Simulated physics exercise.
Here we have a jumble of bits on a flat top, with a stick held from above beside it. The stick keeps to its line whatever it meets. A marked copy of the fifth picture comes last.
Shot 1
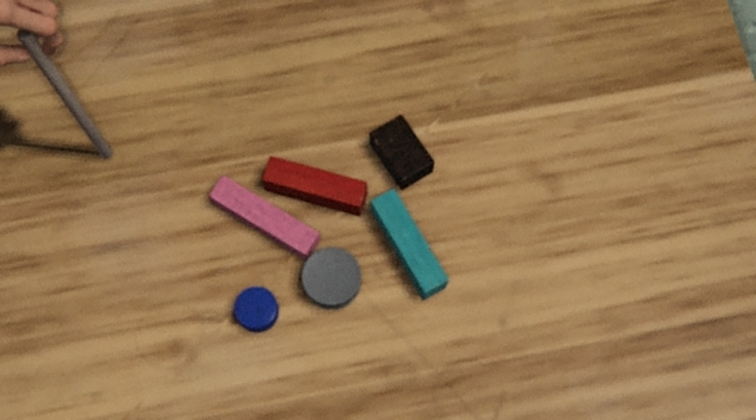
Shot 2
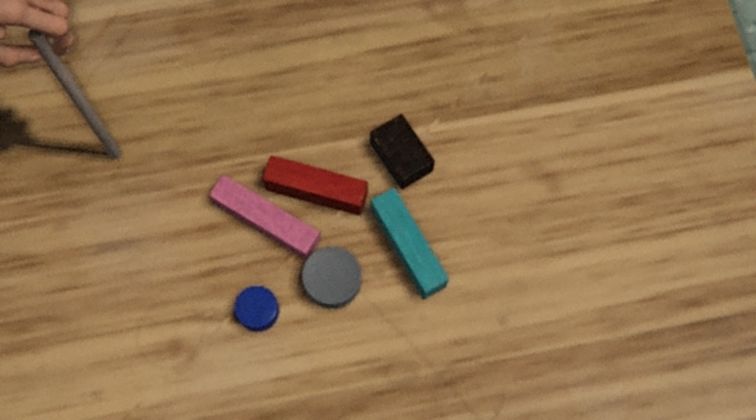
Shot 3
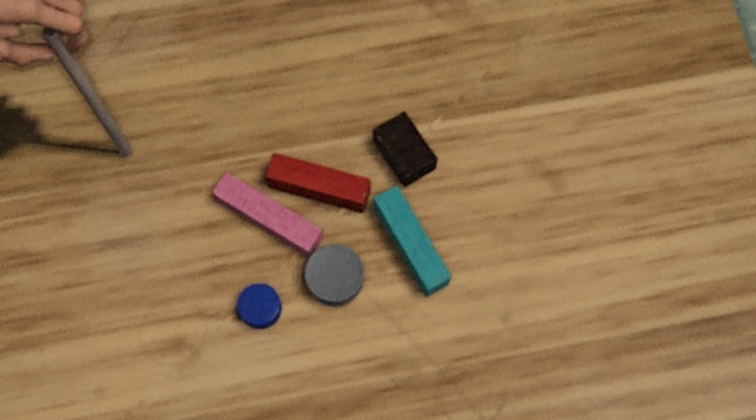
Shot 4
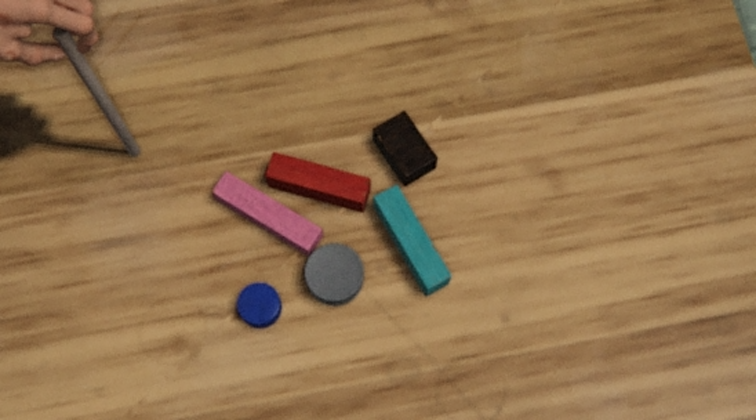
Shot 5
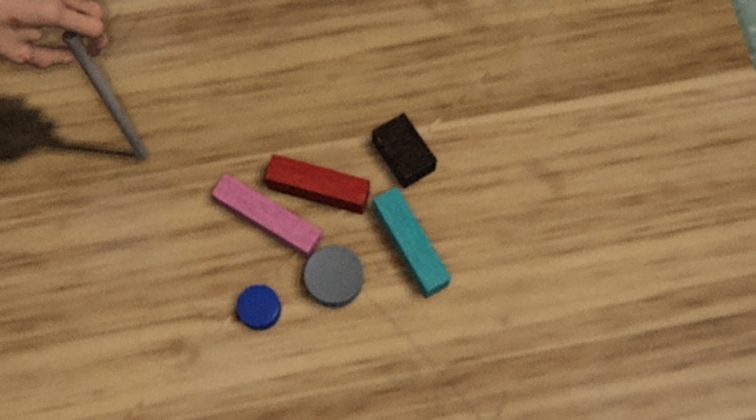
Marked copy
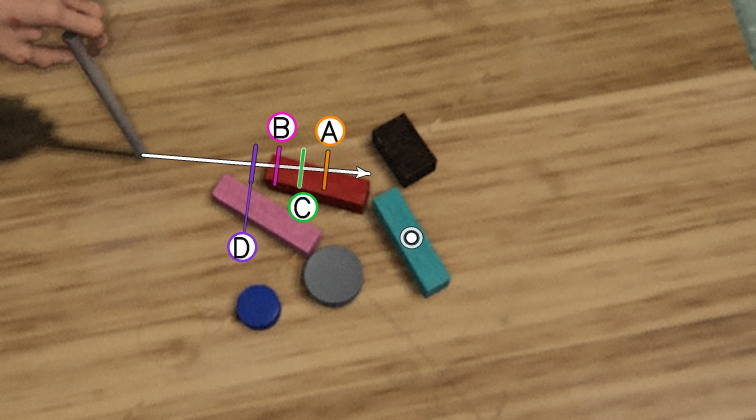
On a wooden tabletop, a hand at the upper left held a thin grey stick and moved it slightly to the right, while the coloured bars, black block and blue and grey discs stayed put.
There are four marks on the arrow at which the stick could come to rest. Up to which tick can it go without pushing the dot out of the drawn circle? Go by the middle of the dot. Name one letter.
All is well up to B.
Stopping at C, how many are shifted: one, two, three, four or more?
In all, two.
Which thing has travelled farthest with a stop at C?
The red bar has gone farthest.
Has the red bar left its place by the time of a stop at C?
Yes.
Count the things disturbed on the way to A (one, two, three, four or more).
It has moved two.
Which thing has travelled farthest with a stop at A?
It is the red bar.
On the marked copy, A at (326, 170); B at (277, 166); C at (302, 168); D at (253, 164); the arrow from (143, 155) to (369, 174); the white dot at (411, 238).
Following B. Soon after the start, foot of the stick (193, 160).
Later, foot of the stick (241, 164).
In the end, foot of the stick (277, 167); red bar (325, 187); the dot is still in its ring.
As for the rest, A shifts the dotted thing to (436, 253); C shifts the dotted thing to (425, 250); D keeps the dot in but is short.
